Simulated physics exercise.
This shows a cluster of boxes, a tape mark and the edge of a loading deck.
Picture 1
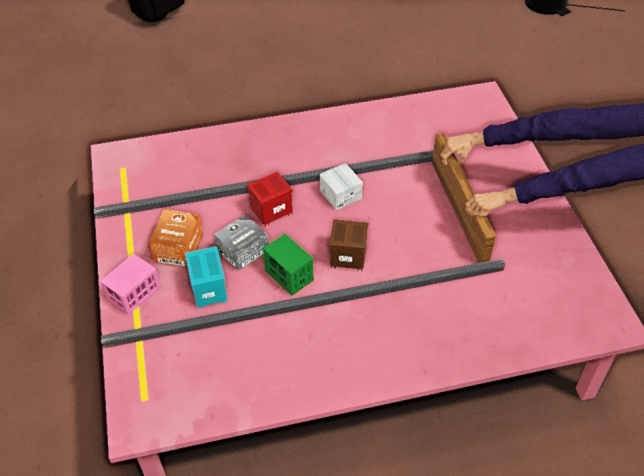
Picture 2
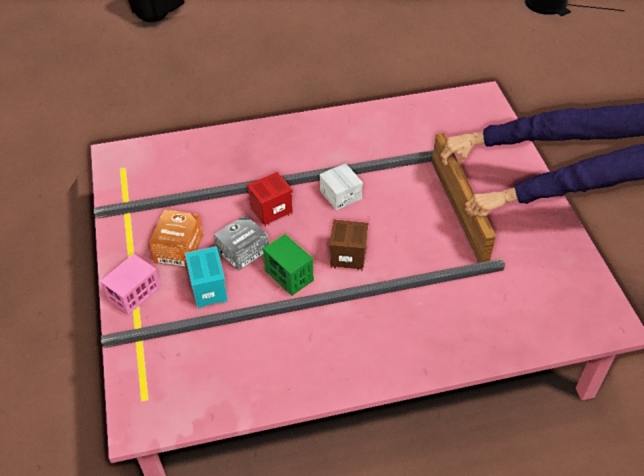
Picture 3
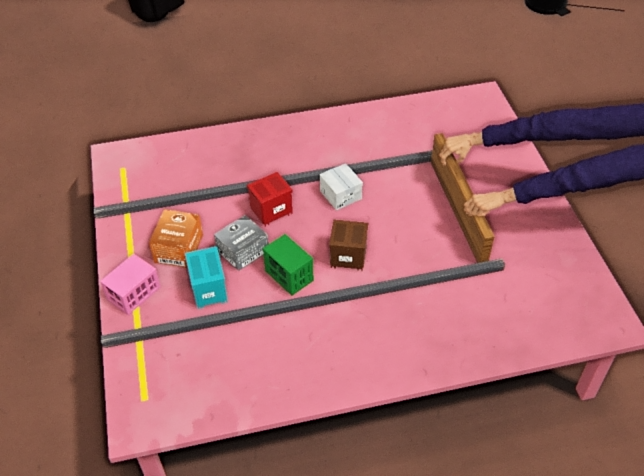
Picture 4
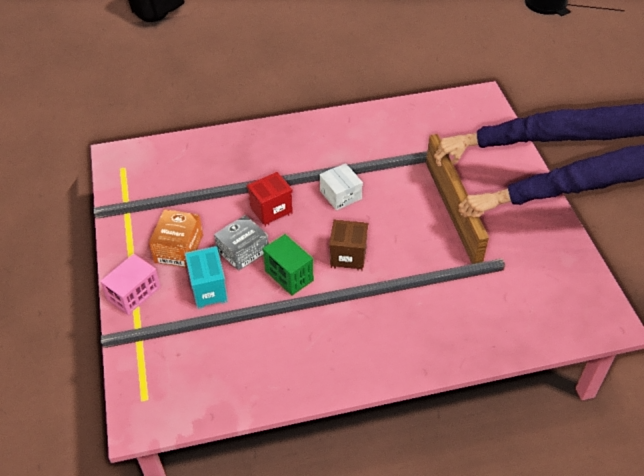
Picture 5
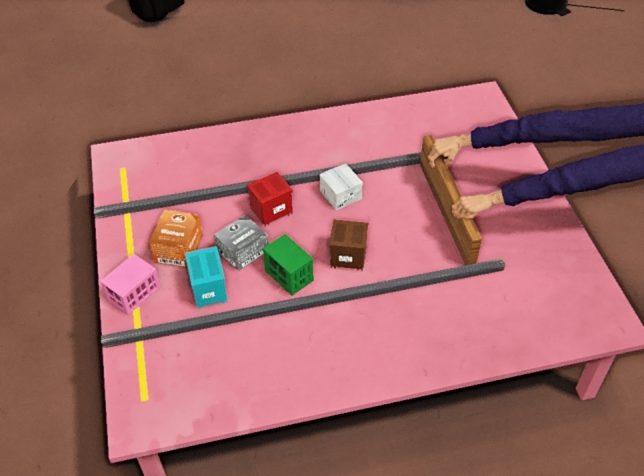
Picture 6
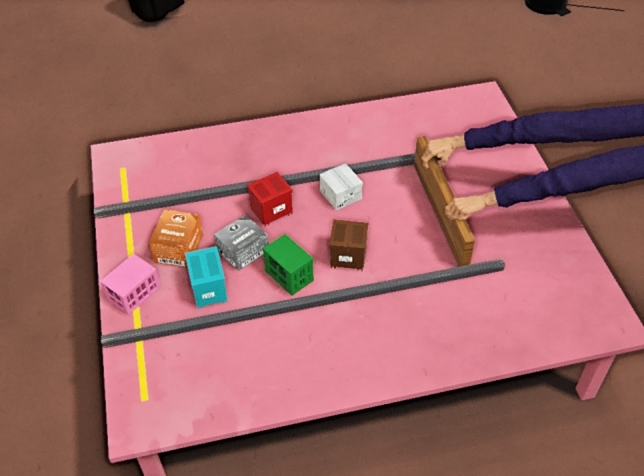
On a pink table, two hands held a wooden plank still behind a group of colorful boxes between two rails, then slid it slightly left, while the boxes stayed where they were.
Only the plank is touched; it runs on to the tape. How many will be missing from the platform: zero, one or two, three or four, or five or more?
The number that fall off is five or more.
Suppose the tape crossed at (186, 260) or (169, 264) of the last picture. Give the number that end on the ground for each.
Try by try, 1 and 2.
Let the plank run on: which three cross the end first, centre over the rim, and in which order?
The order is the pink crate, the turquoise tote, the orange box.
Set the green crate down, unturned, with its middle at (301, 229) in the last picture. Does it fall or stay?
From there it holds on.
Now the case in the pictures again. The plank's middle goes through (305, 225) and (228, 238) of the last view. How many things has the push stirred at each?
By then 4, and 8.
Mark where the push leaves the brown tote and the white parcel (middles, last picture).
About (114, 294), and the other about (111, 223).
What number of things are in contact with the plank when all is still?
In contact: 3.
Soon after, none off yet; pink crate at rest near (131, 284); orange box at rest near (177, 239); turquoise tote at rest near (207, 278).
In the end, the number that fall off is five or more; gone, green crate, red tote, turquoise tote, orange box and pink crate.
